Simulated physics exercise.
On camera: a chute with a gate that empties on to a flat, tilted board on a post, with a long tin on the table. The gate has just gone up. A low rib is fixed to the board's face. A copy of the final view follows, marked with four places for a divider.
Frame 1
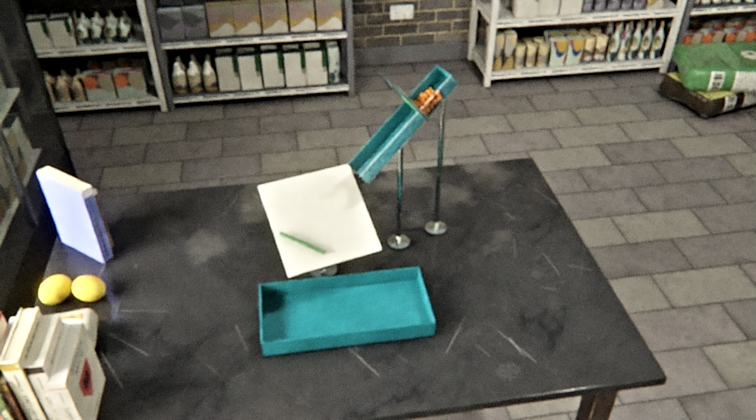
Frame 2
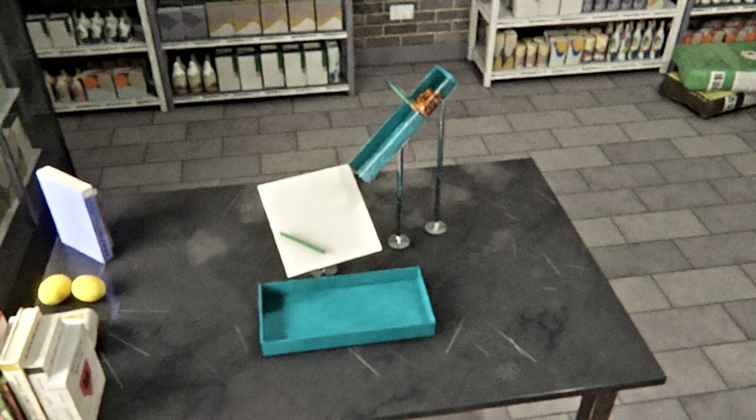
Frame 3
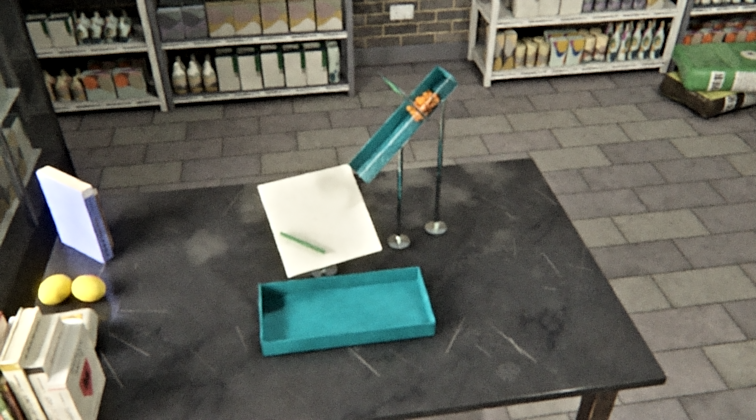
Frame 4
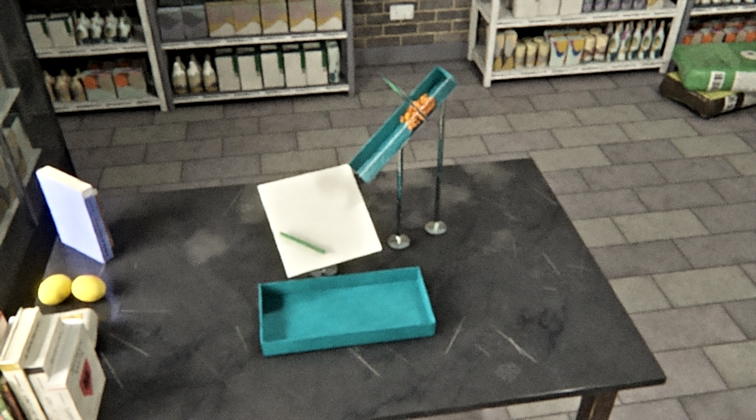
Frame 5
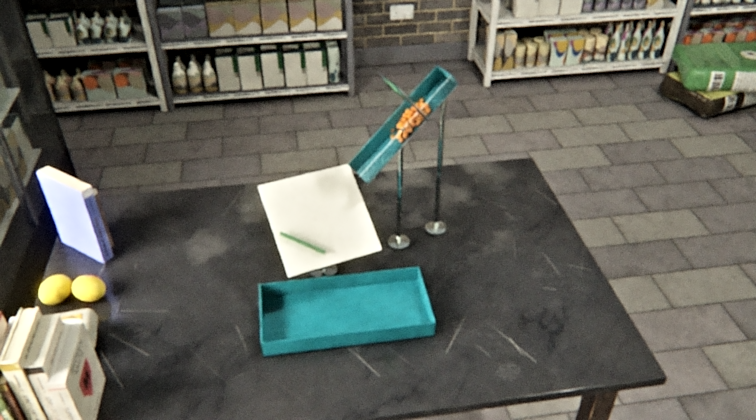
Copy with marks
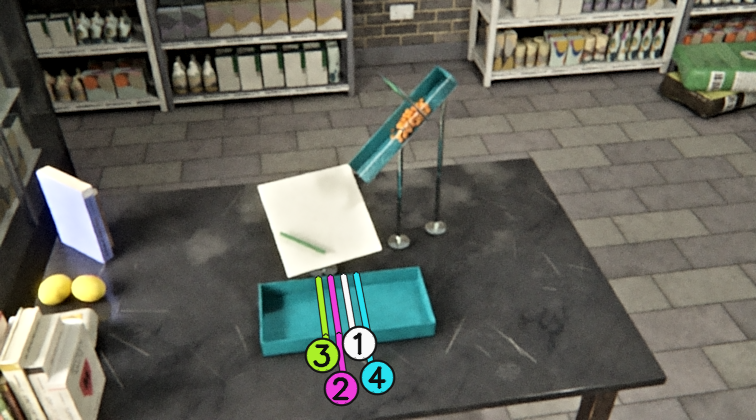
On a dark shop table, small orange bits slide partway down a sloping teal chute.
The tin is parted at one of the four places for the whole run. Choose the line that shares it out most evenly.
1 works best here.
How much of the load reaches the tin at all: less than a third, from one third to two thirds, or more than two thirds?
About that: More than two thirds.
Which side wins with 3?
More lands on the right.
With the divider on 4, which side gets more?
More lands on the left.
On the marked copy, line 1 crosses the front rim at (353, 332); line 2 crosses the front rim at (338, 334); line 3 crosses the front rim at (325, 335); line 4 crosses the front rim at (367, 330).
With 1, of what is caught, roughly half on the left of the divider, roughly half on the right.
With 2, of what is caught, about a tenth on the left of the divider, the larger part on the right.
With 3, of what is caught, just a few on the left of the divider, almost all on the right.
With 4, of what is caught, almost all on the left of the divider, about a tenth on the right.
